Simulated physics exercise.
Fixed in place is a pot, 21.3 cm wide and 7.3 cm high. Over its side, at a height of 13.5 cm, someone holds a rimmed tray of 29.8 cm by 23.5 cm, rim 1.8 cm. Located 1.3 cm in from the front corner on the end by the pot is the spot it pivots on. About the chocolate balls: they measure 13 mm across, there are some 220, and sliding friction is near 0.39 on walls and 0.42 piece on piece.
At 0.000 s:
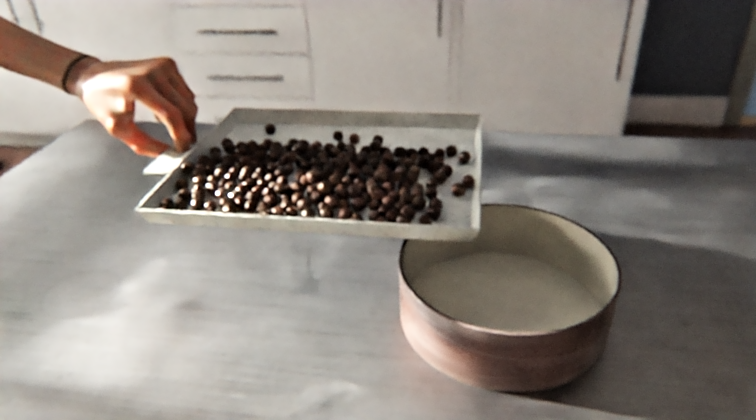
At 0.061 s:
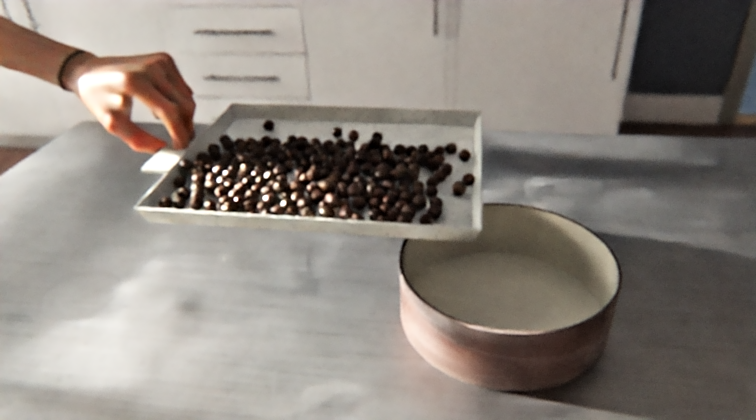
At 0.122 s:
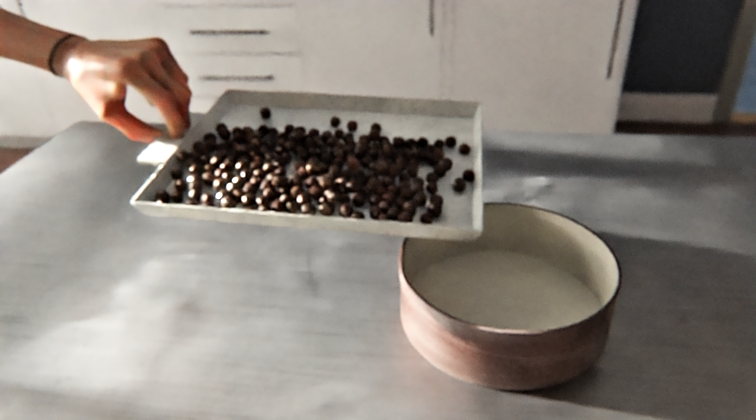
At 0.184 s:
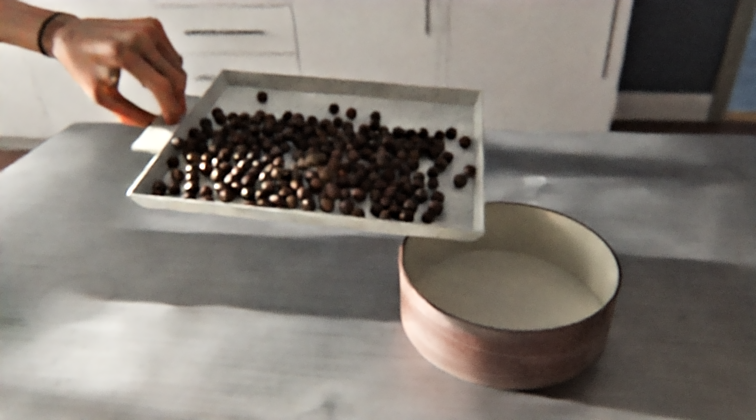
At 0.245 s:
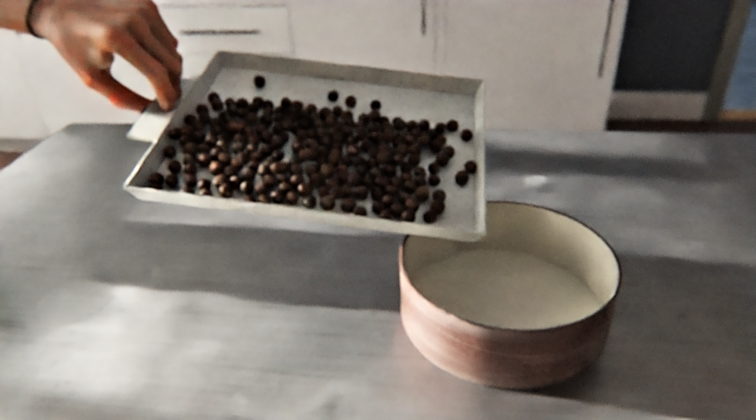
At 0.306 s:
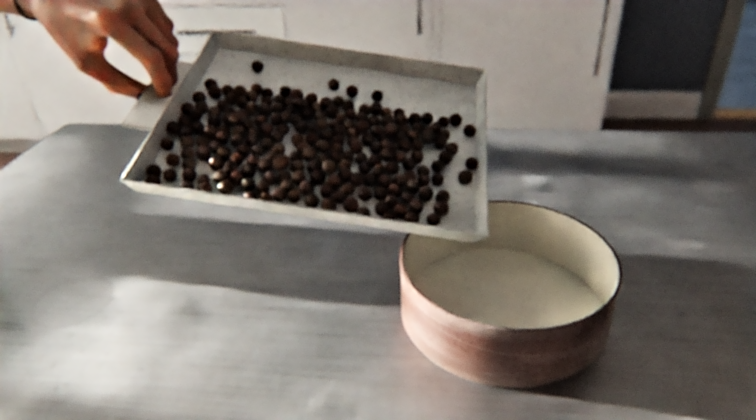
Above a grey table, a hand tilts a tray of dark balls beside a pot.
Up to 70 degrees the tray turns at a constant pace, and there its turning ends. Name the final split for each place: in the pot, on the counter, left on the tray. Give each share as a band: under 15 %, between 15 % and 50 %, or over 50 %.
Pot: It will be a sizable minority, counter: It will be a majority, left on the tray: It will be a small minority.
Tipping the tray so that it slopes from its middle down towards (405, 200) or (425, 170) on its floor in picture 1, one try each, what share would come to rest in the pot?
I'd put it at about 75 per cent for the first tilt and about 55 per cent for the second.
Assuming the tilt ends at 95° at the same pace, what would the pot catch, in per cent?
You'd end up with some 25 % in the pot.
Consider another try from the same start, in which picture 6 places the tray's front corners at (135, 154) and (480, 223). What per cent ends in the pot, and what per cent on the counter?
In the pot: 90 per cent; on the counter: 5 per cent.
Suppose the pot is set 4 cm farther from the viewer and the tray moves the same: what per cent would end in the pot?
Then roughly 0 percent would land in it.
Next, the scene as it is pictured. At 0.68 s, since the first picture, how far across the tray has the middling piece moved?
It has moved some 3 cm from its start.
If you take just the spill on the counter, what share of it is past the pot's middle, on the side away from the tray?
Around 40 per cent, give or take.
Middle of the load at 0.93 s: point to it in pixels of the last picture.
At that time the load is centred around (373, 148).
Then, at 0.68 s, tilt 42 degrees; the tray holds 100 %, the pot 0 %.
Then, at 0.93 s, tilt 59 degrees; the tray holds 100 %, the pot 0 %.
After 1.29 s, tilt 70 degrees; the tray holds 25 %, the pot 15 %.
In the end, at 2.6 s, pot 25 %, counter 70 %, tray 0 %.
